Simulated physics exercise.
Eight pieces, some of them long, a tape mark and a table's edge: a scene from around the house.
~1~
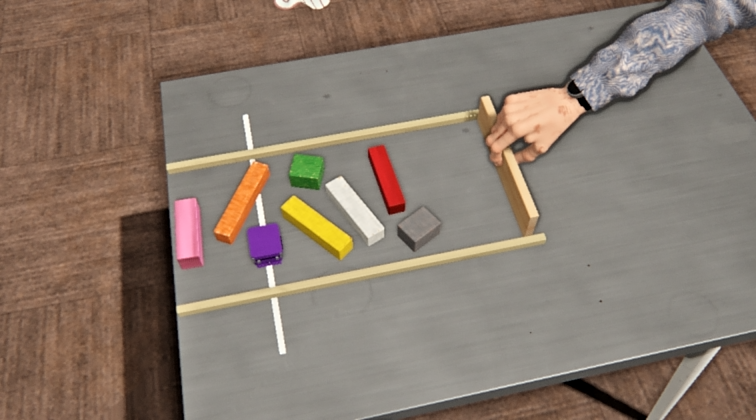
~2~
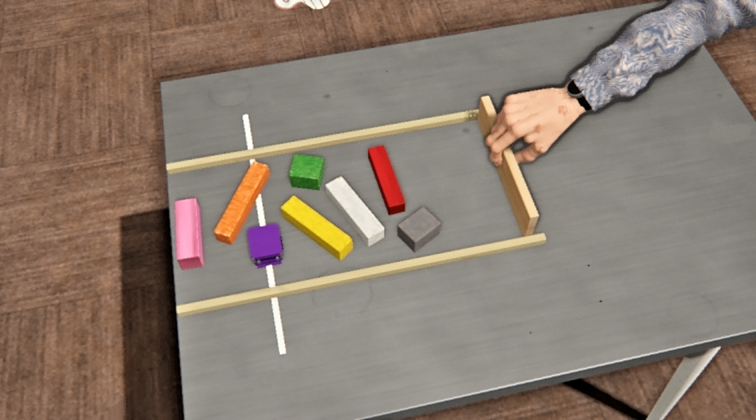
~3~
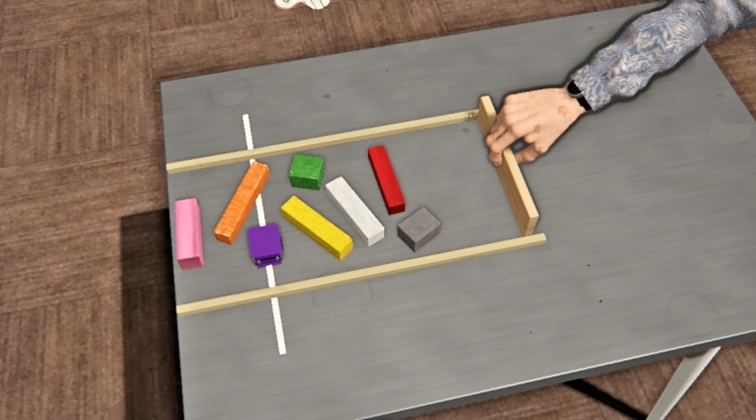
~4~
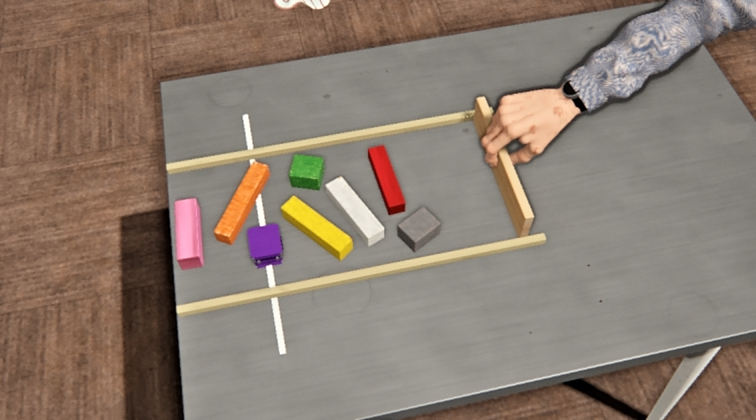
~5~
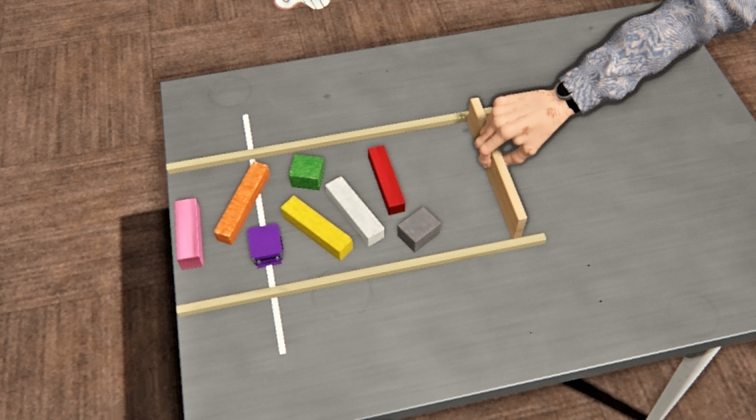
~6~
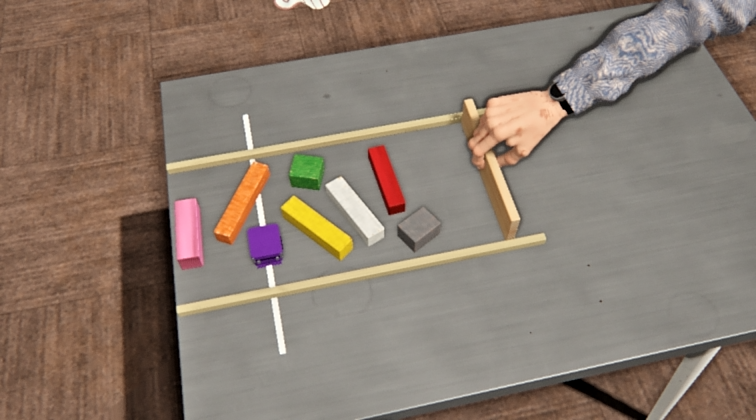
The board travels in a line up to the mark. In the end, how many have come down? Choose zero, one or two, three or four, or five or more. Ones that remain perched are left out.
By the end, one or two have come down.
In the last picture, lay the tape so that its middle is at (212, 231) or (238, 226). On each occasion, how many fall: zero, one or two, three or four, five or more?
First place: Three to four; second place: One or two.
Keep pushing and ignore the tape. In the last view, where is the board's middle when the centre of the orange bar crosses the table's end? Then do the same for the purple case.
The middle is at (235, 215) when it's the orange bar, and at (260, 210) when it's the purple case.
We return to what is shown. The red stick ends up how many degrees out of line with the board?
Misalignment: Close to 0°.
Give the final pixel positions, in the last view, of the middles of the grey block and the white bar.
The one named first is at (249, 255), the next at (224, 231).
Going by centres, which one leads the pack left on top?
Answer - the purple case.
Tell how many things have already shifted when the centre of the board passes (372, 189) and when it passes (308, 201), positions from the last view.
At first I count 4, and then 8.
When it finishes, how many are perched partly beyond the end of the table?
That adds up to 1.
Early on, none off yet; pink stick at rest near (189, 233); orange bar at rest near (243, 202); purple case at rest near (266, 246).
Finally, the number that fall off is one or two; lost, pink stick.
